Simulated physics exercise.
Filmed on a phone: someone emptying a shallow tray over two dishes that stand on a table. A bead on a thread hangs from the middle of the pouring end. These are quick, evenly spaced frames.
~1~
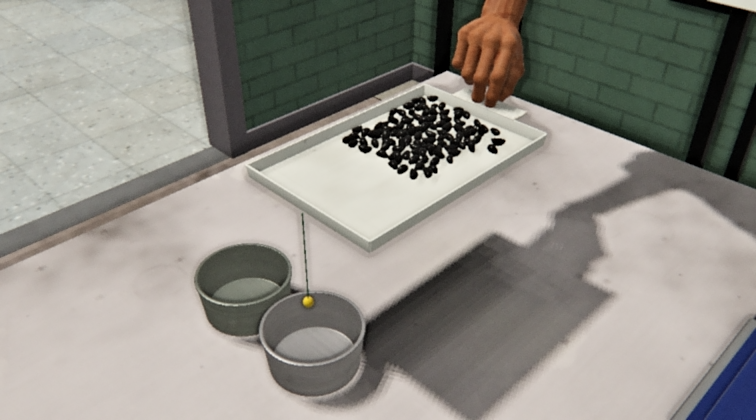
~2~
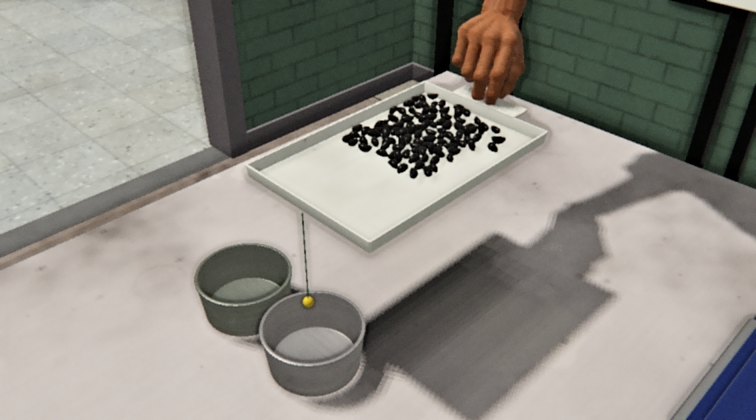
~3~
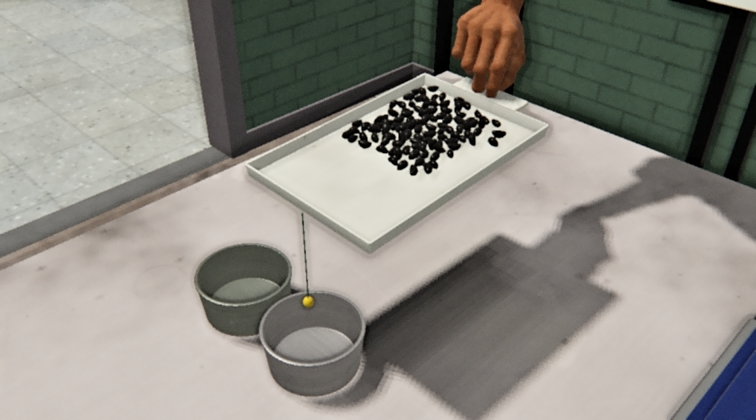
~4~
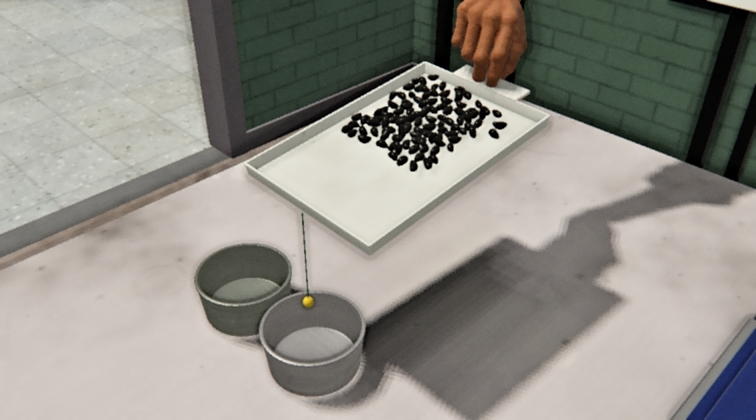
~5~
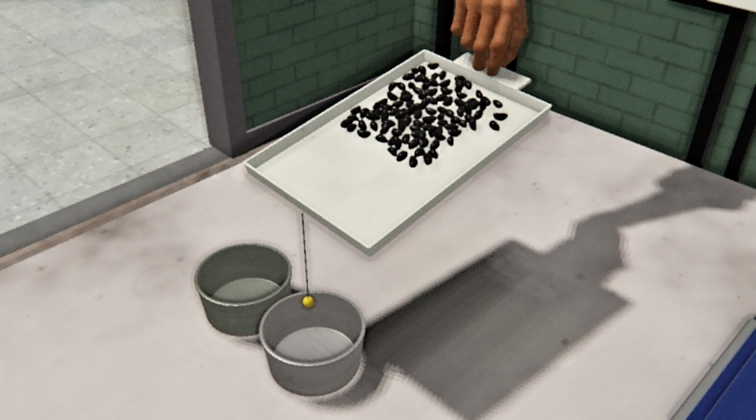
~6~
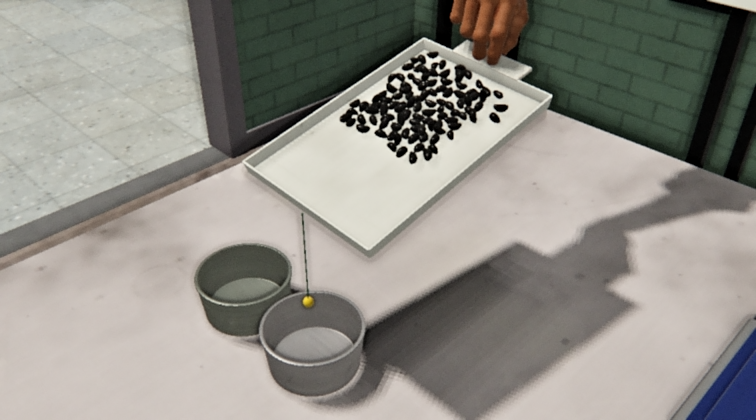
A hand slowly raising the far end of a shallow white tray of black beans above two round dishes on a table.
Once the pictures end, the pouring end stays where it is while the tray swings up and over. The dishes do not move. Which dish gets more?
The right one ends fuller.
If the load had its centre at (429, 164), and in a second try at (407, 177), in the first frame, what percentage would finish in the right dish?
About 30 and 30 per cent.
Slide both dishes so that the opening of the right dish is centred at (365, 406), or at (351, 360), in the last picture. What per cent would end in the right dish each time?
In turn 30 and 60 in a hundred.
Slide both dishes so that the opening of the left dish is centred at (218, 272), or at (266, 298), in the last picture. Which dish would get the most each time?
First right, then right.
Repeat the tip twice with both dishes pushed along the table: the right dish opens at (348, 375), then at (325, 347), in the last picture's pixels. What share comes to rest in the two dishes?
Near 80 % and 70 %.
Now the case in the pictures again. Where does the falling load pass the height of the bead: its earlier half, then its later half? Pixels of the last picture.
Around (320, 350) and then (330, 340).
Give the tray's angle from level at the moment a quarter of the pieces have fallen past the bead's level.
At about 85°.
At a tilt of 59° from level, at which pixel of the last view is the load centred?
Roughly at (347, 205).
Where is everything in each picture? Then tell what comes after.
The first frame shows corners of the pouring end (248, 165) and (370, 239), level; middle of the load (418, 137), black beans; left dish (207, 309); right dish (274, 367); bead on its thread (308, 302).
The second frame shows corners of the pouring end (248, 164) and (370, 240), level; middle of the load (418, 135).
The third frame shows corners of the pouring end (248, 164) and (369, 241), tipped barely, lowest at the right corner; middle of the load (418, 130).
The fourth frame shows corners of the pouring end (247, 163) and (369, 243), tipped a little, lowest at the right corner; middle of the load (416, 115).
The fifth frame shows corners of the pouring end (246, 162) and (369, 245), tipped a little, lowest at the right corner; middle of the load (418, 115).
The sixth frame shows corners of the pouring end (246, 161) and (368, 247), tipped a little, lowest at the right corner; middle of the load (418, 108); left dish (207, 309); right dish (274, 367).
Just after the last frame, tray tipped steeply; almost all on the tray; just a few outside both; about a tenth in the air.
A moment on, tray tipped right over; roughly two thirds on the tray; just a few in the right dish; roughly a quarter outside both; just a few in the air.
Further on, tray tipped past a quarter turn; roughly a quarter in the right dish; the larger part outside both.
When it is over, tray tipped past a quarter turn; roughly a quarter in the right dish; not one in the left dish; the larger part outside both.
